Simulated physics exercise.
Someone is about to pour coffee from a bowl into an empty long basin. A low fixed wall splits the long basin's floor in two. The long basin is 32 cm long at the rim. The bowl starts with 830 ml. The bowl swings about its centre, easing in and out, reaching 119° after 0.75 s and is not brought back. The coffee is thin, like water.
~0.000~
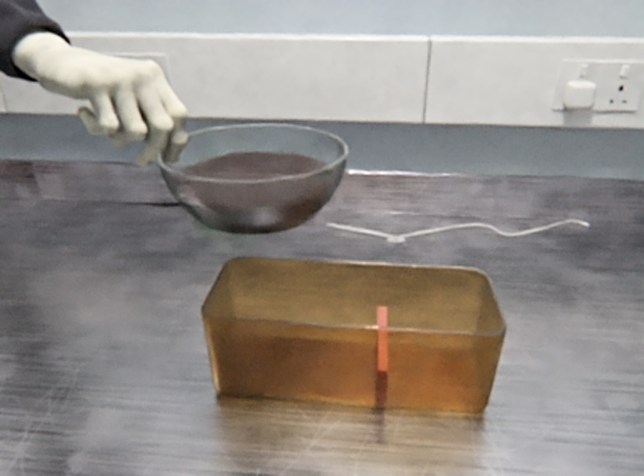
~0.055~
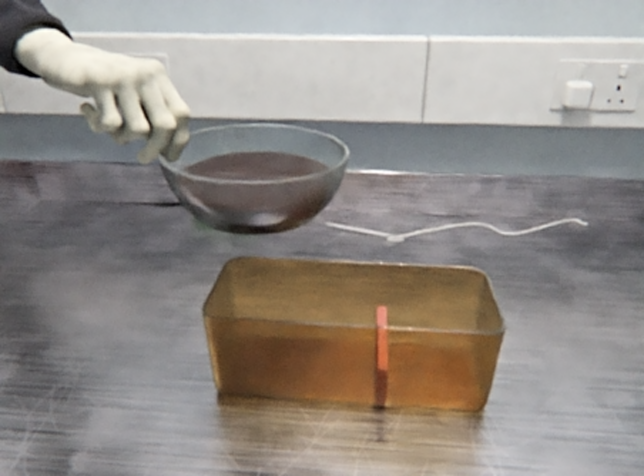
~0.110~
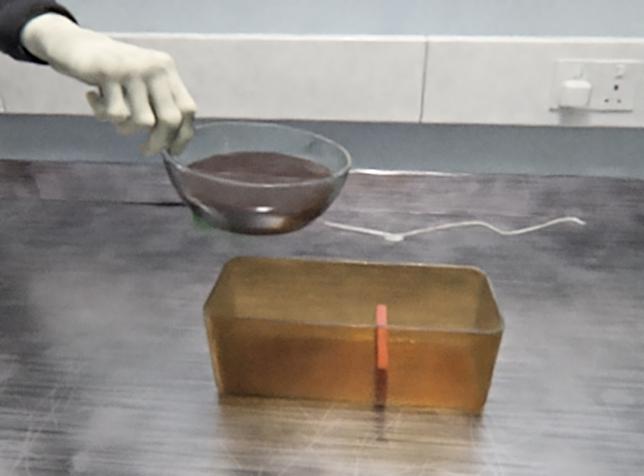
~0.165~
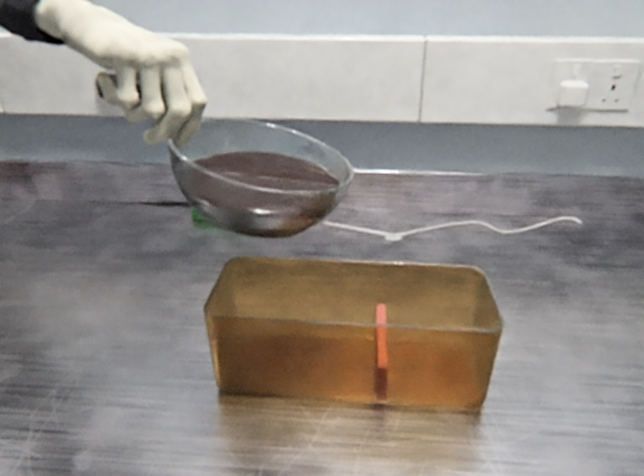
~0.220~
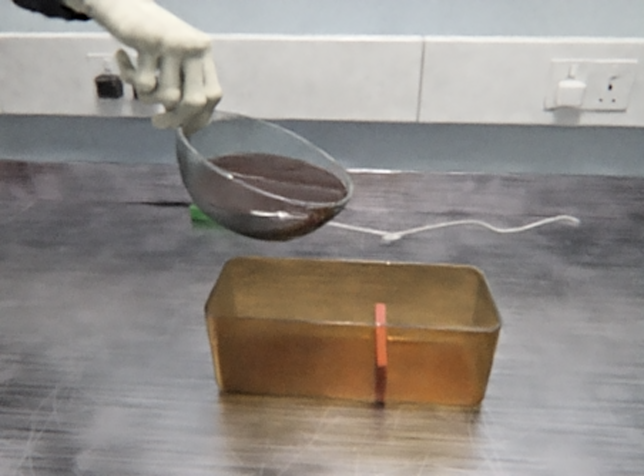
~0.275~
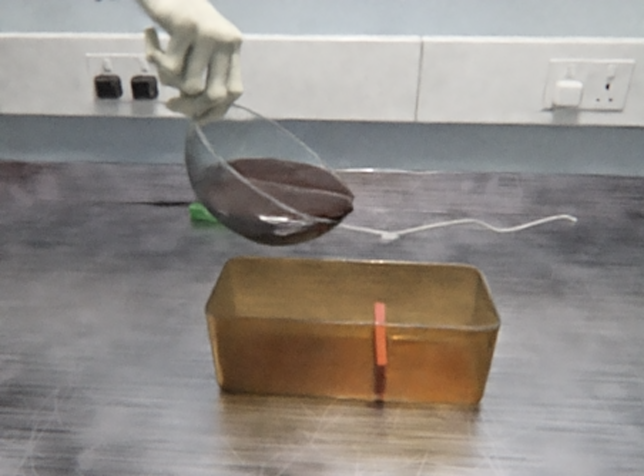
On a metal counter, a gloved hand steadily tilts a glass bowl of dark liquid rightward.
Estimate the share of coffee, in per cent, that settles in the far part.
The far part has some 31 per cent.
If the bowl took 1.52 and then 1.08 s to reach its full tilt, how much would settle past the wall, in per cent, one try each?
In turn about 50 and 40 per cent.
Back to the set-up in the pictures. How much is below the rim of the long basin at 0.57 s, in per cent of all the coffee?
Some 76 per cent.
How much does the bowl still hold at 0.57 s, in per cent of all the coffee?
About 4 per cent.
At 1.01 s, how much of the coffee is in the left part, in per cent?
About 60 per cent.
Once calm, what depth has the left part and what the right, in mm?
Some 20 mm on the left and 18 mm on the right.
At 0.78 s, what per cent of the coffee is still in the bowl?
About 0 per cent.
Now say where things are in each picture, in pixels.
It leans 0°; its right rim is at (347, 153); the coffee meets the walls at (178, 170) and (338, 176); the long basin's rim runs from (215, 285) to (496, 300); the wall's top is at (382, 337), in the first frame.
It leans 2°; its right rim is at (348, 156); the coffee meets the walls at (179, 169) and (338, 177), in the second frame.
It leans 6°; its right rim is at (350, 164); the coffee meets the walls at (182, 168) and (340, 181), in the third frame.
It leans 14°; its right rim is at (352, 176); the coffee meets the walls at (186, 166) and (342, 185), in the fourth frame.
It leans 24°; its right rim is at (351, 192); the coffee meets the walls at (193, 167) and (348, 190), in the fifth frame.
It leans 35°; its right rim is at (348, 209); the coffee meets the walls at (200, 171) and (342, 195); 3 per cent is over the edge, in the sixth frame.
Then, 0.57 s in, the tilt is 103° and 4 per cent is still to pour, 42 is left of the wall and 35 right of it.
Then, 0.78 s in, the tilt is 119° and 0 per cent is still to pour, 54 is left of the wall and 27 right of it.
Then, 1.01 s in, the tilt is 119° and 0 per cent is still to pour, 59 is left of the wall and 31 right of it.
Then, 1.25 s in, the tilt is 119° and 0 per cent is still to pour, 59 is left of the wall and 31 right of it.
Finally, 59 per cent lies left of the wall, 31 right of it and 10 outside.
